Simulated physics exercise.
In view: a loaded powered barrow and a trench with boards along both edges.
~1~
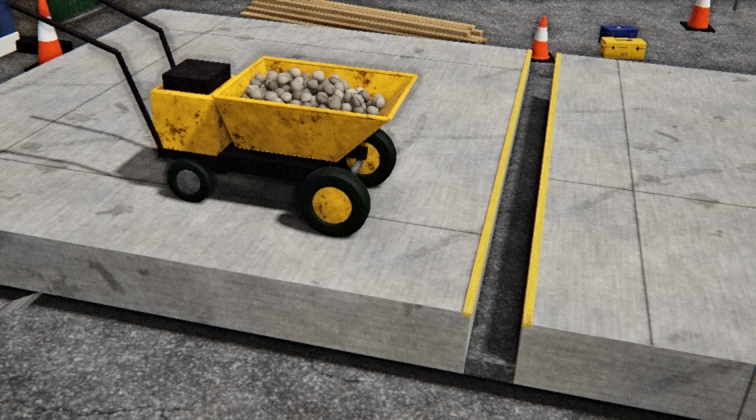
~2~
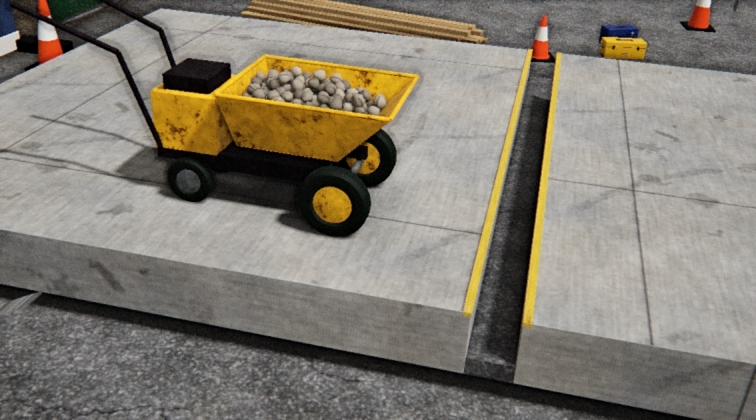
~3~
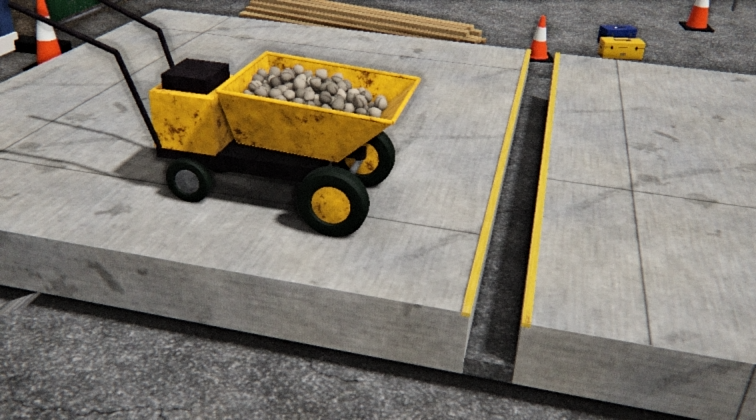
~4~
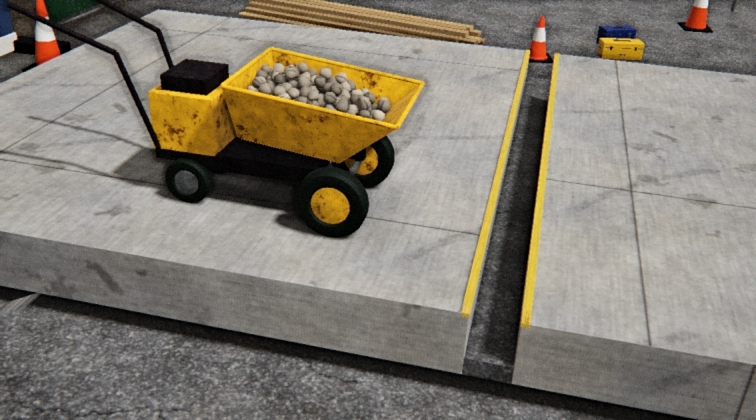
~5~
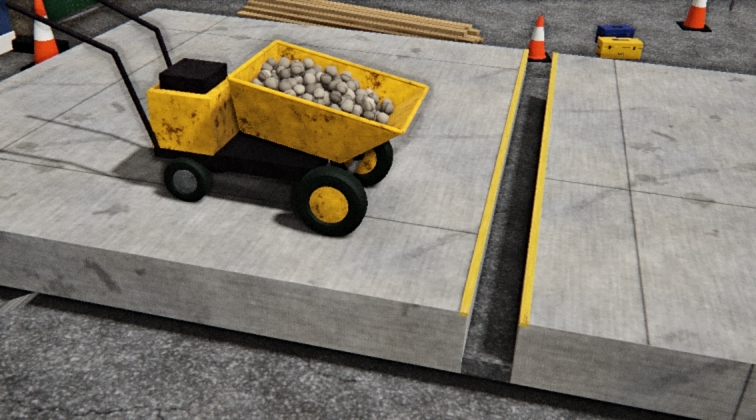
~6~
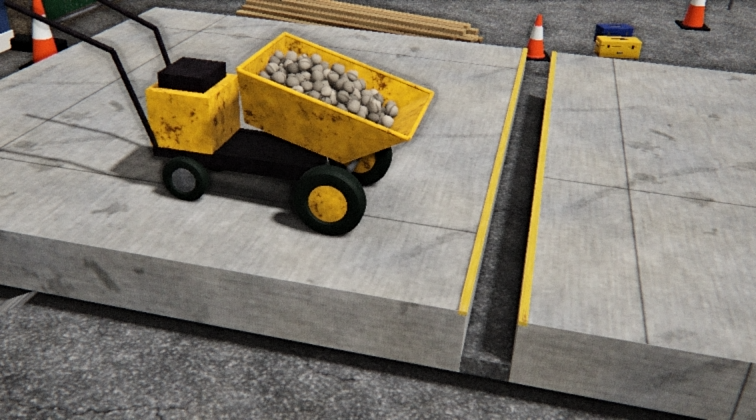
At first, a yellow powered barrow loaded with rounded pale stones stands with its skip level on a concrete slab, left of a narrow trench edged in yellow. The skip then tilts gradually, its back rising and its front lip dipping toward the right, while the stones stay heaped inside.
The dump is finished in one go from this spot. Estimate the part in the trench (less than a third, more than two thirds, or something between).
In the trench: From one third to two thirds.
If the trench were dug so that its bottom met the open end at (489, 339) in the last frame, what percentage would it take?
About 40 per cent.
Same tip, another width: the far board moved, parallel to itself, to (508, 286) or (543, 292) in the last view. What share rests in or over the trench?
In turn 40 and 50 in a hundred.
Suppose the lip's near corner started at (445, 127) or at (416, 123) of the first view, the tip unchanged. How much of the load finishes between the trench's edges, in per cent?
In turn 60 and 70 in a hundred.
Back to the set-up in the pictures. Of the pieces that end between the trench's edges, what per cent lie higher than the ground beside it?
It comes to 0 per cent or so.
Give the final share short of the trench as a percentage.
It comes to 20 per cent or so.
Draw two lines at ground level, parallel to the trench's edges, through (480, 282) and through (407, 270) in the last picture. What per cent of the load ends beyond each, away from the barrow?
Roughly 50 per cent, and 70 per cent.
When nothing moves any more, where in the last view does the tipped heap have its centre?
Around (496, 254).
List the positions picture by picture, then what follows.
In the first picture, lip of the skip near (388, 120), level; top of the load near (296, 87), river pebbles; first edge of the trench near (475, 282); far edge near (531, 291), the trench under half as wide as the skip, and about as deep as wide.
In the second picture, lip of the skip near (390, 120), level; top of the load near (297, 86).
In the third picture, lip of the skip near (392, 123), tipped barely; top of the load near (299, 85).
In the fourth picture, lip of the skip near (397, 128), tipped a little; top of the load near (293, 87).
In the fifth picture, lip of the skip near (402, 133), tipped a little; top of the load near (298, 83).
In the sixth picture, lip of the skip near (408, 139), tipped clearly; top of the load near (293, 69); first edge of the trench near (470, 280); far edge near (527, 290).
Shortly afterwards, skip tipped steeply; the whole lot in the skip.
Next, skip tipped right over; the bulk in the skip; near a quarter short of the trench; a little in or heaped over the trench; only a few falling.
Some moments later, skip tipped right over; near a quarter in the skip; near a quarter short of the trench; near half in or heaped over the trench; only a few beyond it.
In the end, skip tipped right over; near a quarter in the skip; near a quarter short of the trench; near half in or heaped over the trench; only a few beyond it.
